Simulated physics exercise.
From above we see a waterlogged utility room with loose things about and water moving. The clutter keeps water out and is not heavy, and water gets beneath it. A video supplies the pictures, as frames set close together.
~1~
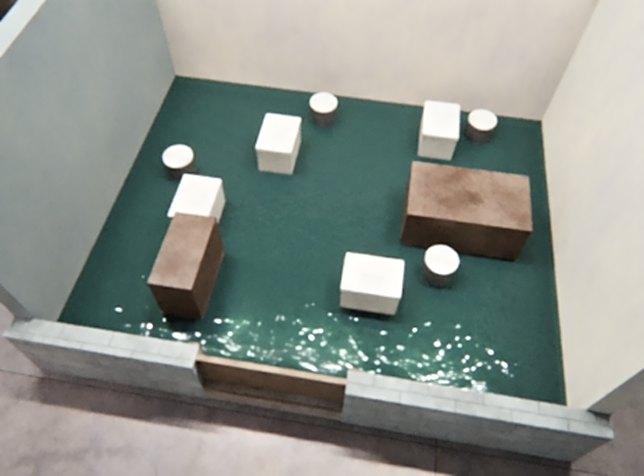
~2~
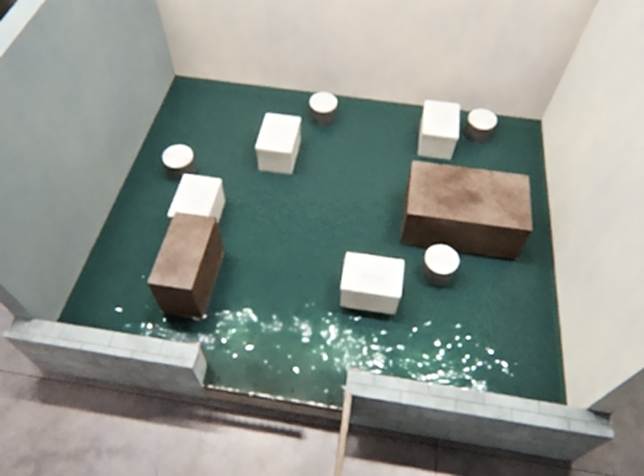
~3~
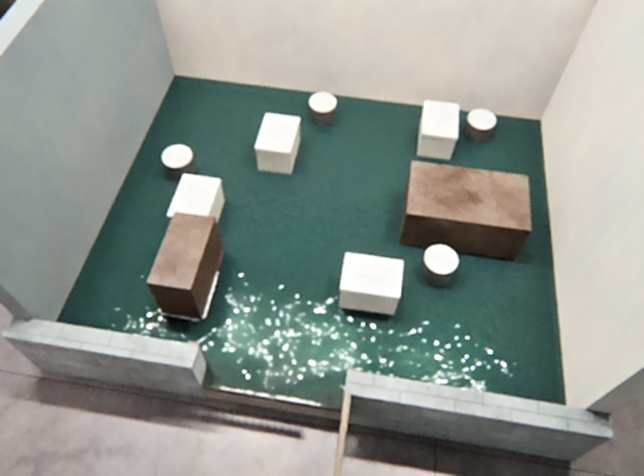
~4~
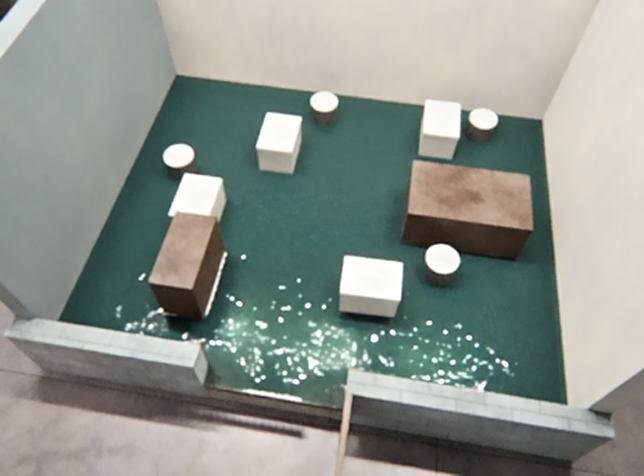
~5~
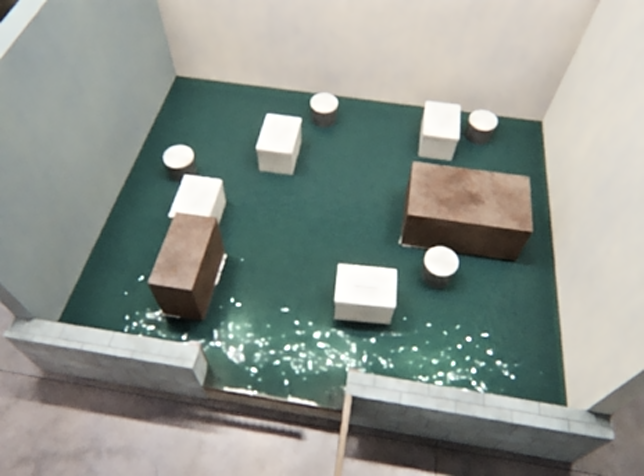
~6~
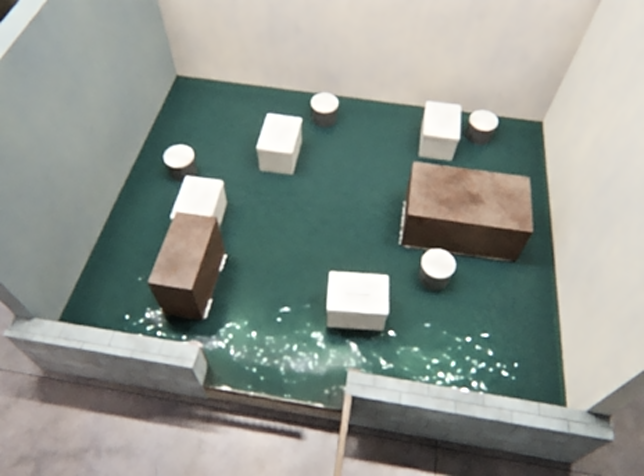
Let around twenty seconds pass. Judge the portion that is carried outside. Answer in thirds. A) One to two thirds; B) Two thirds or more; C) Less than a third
One to two thirds.
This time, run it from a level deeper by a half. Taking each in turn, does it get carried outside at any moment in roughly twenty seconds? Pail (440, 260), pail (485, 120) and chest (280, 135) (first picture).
The first exits, the next remains in the room, the last exits.
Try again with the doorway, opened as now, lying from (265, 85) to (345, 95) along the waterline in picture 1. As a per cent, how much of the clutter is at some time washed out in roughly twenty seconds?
My figure is 60 %.
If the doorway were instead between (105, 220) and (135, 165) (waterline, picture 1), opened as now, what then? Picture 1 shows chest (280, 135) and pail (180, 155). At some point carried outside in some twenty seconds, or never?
Result per object, in order: Exits at some point, exits at some point.
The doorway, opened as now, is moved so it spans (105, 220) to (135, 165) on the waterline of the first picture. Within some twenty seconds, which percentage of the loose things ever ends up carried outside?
Some 40 per cent of the things, roughly.
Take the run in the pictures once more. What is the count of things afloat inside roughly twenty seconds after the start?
So that is 4.
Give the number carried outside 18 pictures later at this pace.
The number I arrive at is 1.
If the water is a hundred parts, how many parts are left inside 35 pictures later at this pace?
Estimate: About 56 %.
A moment on, 0 of 8 are out; 8 afloat.
Next, 1 of 8 are out; 7 afloat.
Later, 3 of 8 are out; 5 afloat.
In the end, 4 of 8 are out; 4 afloat.
